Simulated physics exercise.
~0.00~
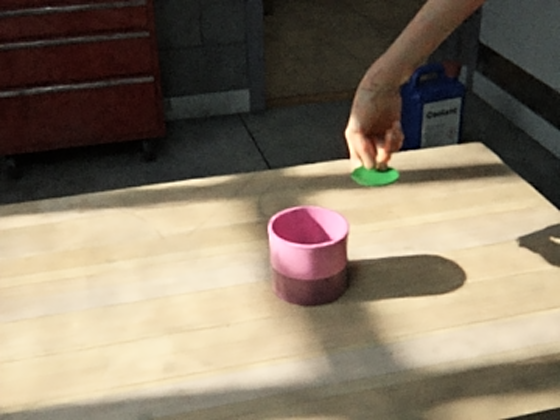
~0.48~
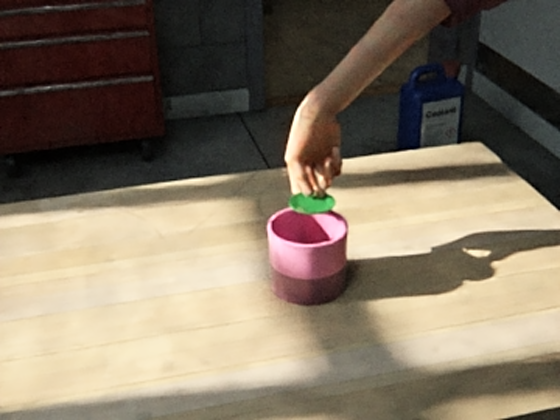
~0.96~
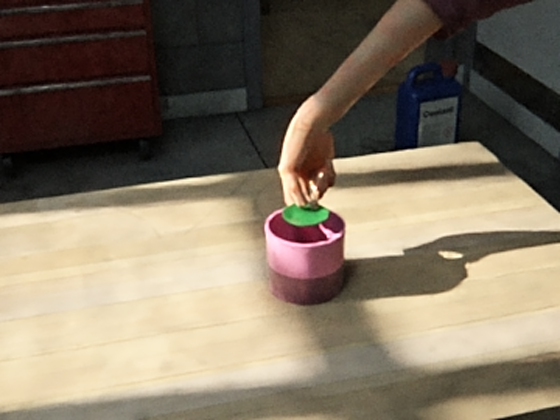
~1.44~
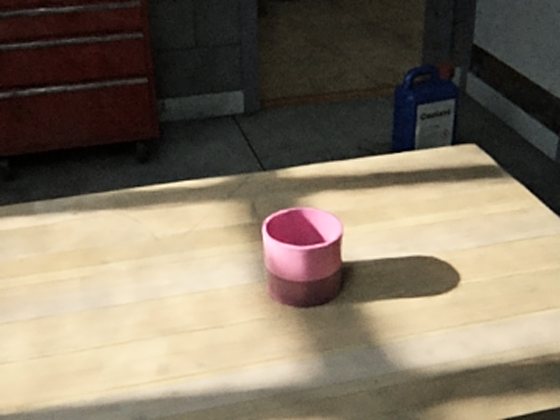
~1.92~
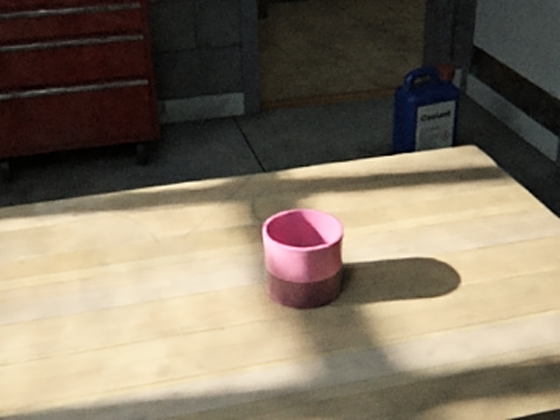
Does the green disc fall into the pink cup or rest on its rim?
The green disc falls into the cup, leaving nothing resting on the rim.
